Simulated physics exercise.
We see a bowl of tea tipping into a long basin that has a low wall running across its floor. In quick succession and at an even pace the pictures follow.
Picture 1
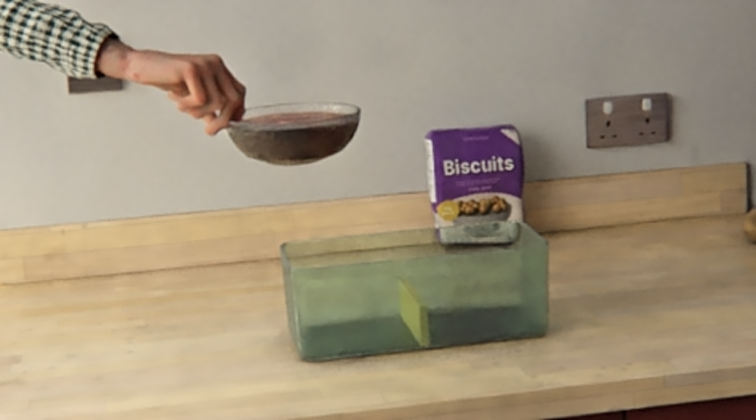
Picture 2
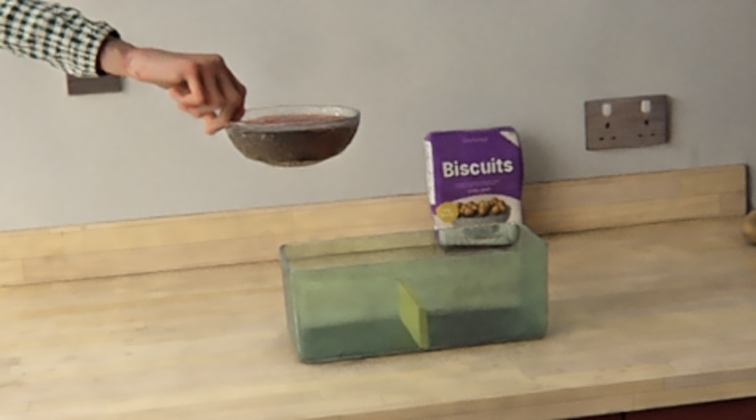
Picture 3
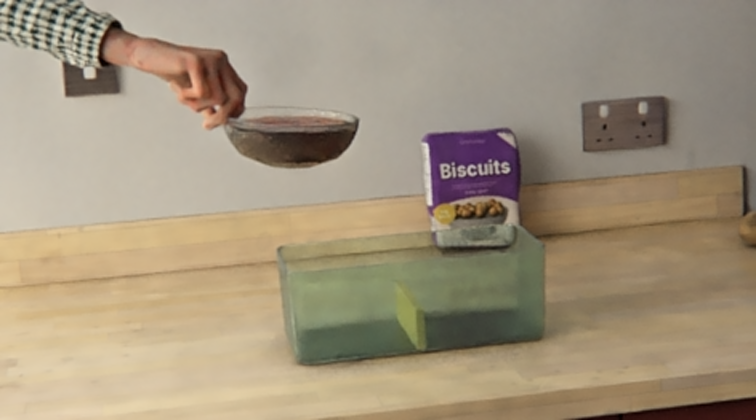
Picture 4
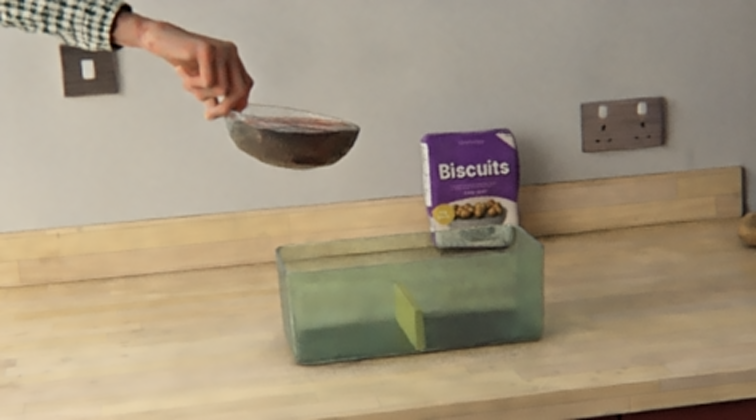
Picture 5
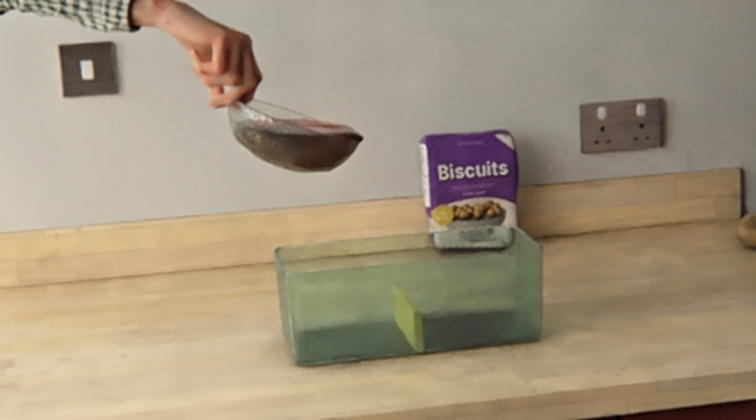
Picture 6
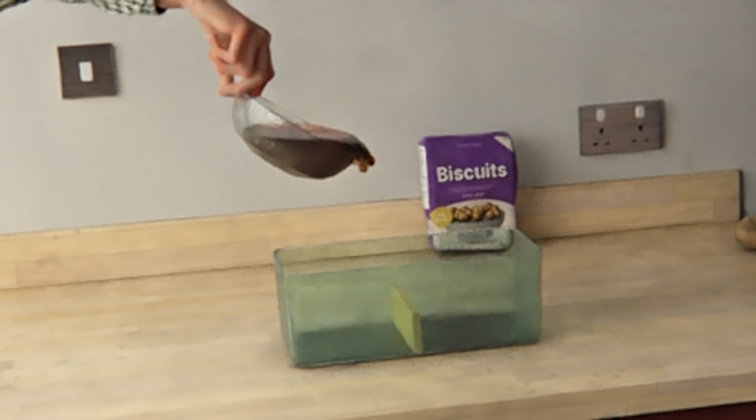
At first, a hand in a checked sleeve holds a glass bowl of dark liquid level above a long greenish basin, with a purple biscuits packet behind it. The hand then rises and moves right, tilting the bowl rightward more and more steeply, until a little liquid slips over its lower right rim.
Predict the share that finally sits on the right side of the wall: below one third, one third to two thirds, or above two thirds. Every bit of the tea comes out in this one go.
Right-side share: One third to two thirds.
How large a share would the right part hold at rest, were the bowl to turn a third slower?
About 60 %.
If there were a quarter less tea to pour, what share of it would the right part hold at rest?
40 %.
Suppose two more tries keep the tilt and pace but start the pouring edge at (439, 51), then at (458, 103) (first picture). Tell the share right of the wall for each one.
You'd get 80 percent from the first and 80 percent from the second.
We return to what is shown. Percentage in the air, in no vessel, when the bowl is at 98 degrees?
Something close to 20 percent of it.
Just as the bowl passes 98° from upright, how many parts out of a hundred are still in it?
Near 5 percent is still in there.
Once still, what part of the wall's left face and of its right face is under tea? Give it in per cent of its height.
I get 30 % for the left and 30 % for the right.
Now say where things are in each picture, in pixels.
In the first picture, it leans 0°; its right rim is at (359, 109); the tea meets the walls at (228, 126) and (356, 117); the long basin's rim runs from (285, 258) to (535, 233); the wall's top is at (412, 293).
In the second picture, it leans 1°; its right rim is at (359, 113); the tea meets the walls at (228, 127) and (355, 120).
In the third picture, it leans 6°; its right rim is at (357, 119); the tea meets the walls at (227, 126) and (354, 123).
In the fourth picture, it leans 13°; its right rim is at (358, 128); the tea meets the walls at (229, 125) and (356, 126).
In the fifth picture, it leans 23°; its right rim is at (358, 141); the tea meets the walls at (233, 126) and (353, 134); 4 per cent is over the edge.
In the sixth picture, it leans 34°; its right rim is at (355, 156); the tea meets the walls at (239, 130) and (341, 140); 15 per cent is over the edge.
A moment on, the bowl is tipped on its side and 3 per cent is still to pour, 28 is left of the wall and 51 right of it.
Next, the bowl is tipped right over and 0 per cent is still to pour, 45 is left of the wall and 52 right of it.
Then the bowl is tipped right over and 0 per cent is still to pour, 46 is left of the wall and 52 right of it.
Later the bowl is tipped right over and 0 per cent is still to pour, 46 is left of the wall and 52 right of it.
Finally, 46 per cent lies left of the wall, 52 right of it and 2 outside.
